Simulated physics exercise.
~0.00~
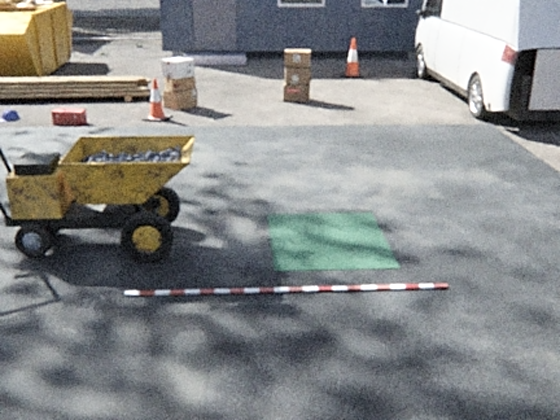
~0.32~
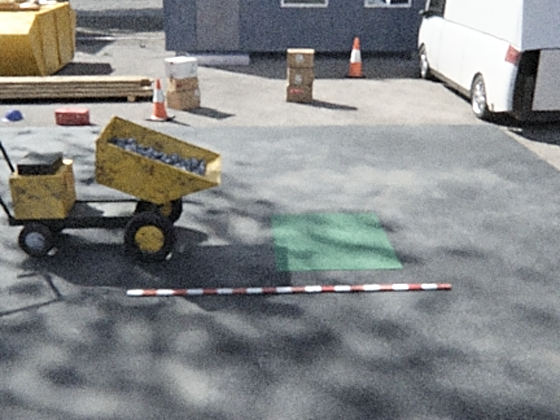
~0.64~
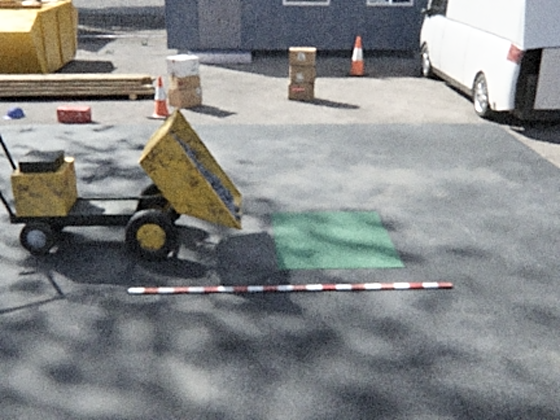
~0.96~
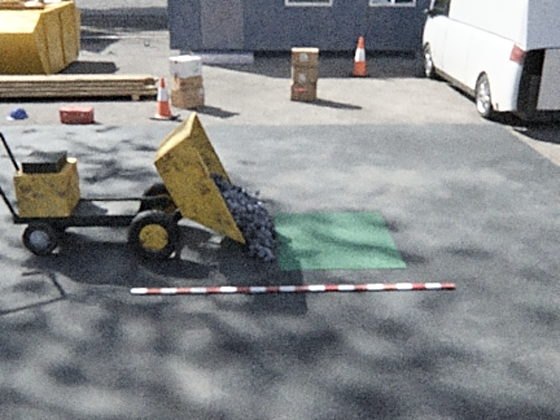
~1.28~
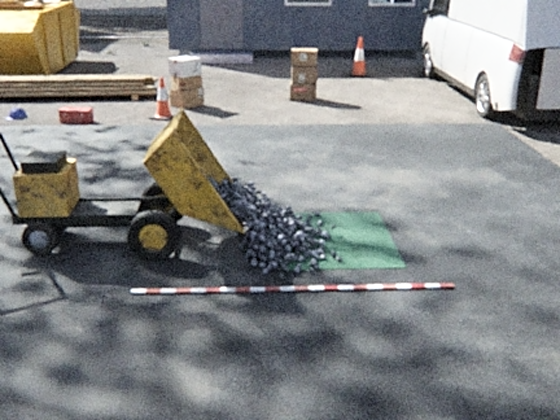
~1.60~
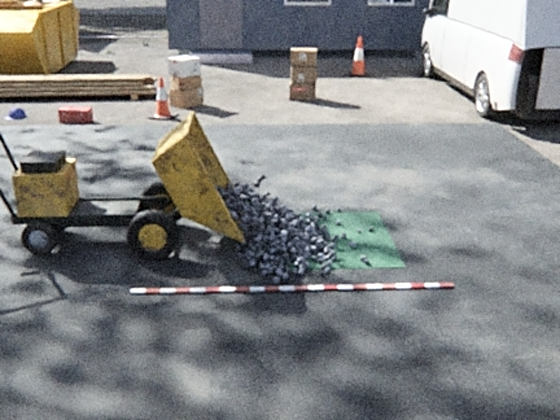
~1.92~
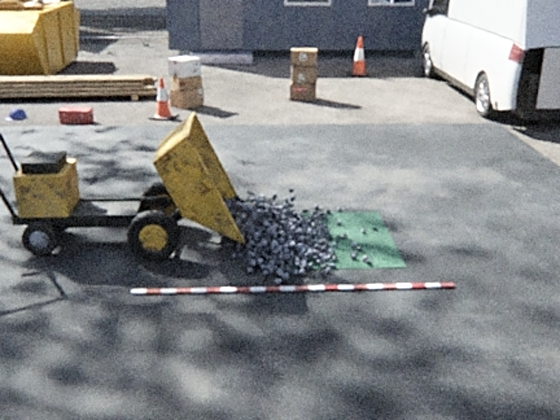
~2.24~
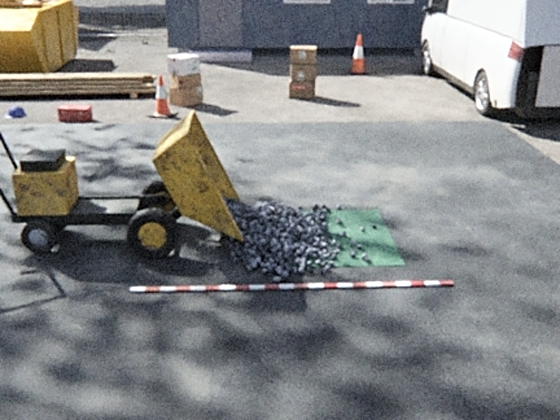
We see a yellow motor barrow on tarmac tip its skip forward, sending dark grey stones sliding out to the right. The skip jerks slightly and stays steeply tilted as the stones settle in a heap, partly on the green sheet and partly short of it.
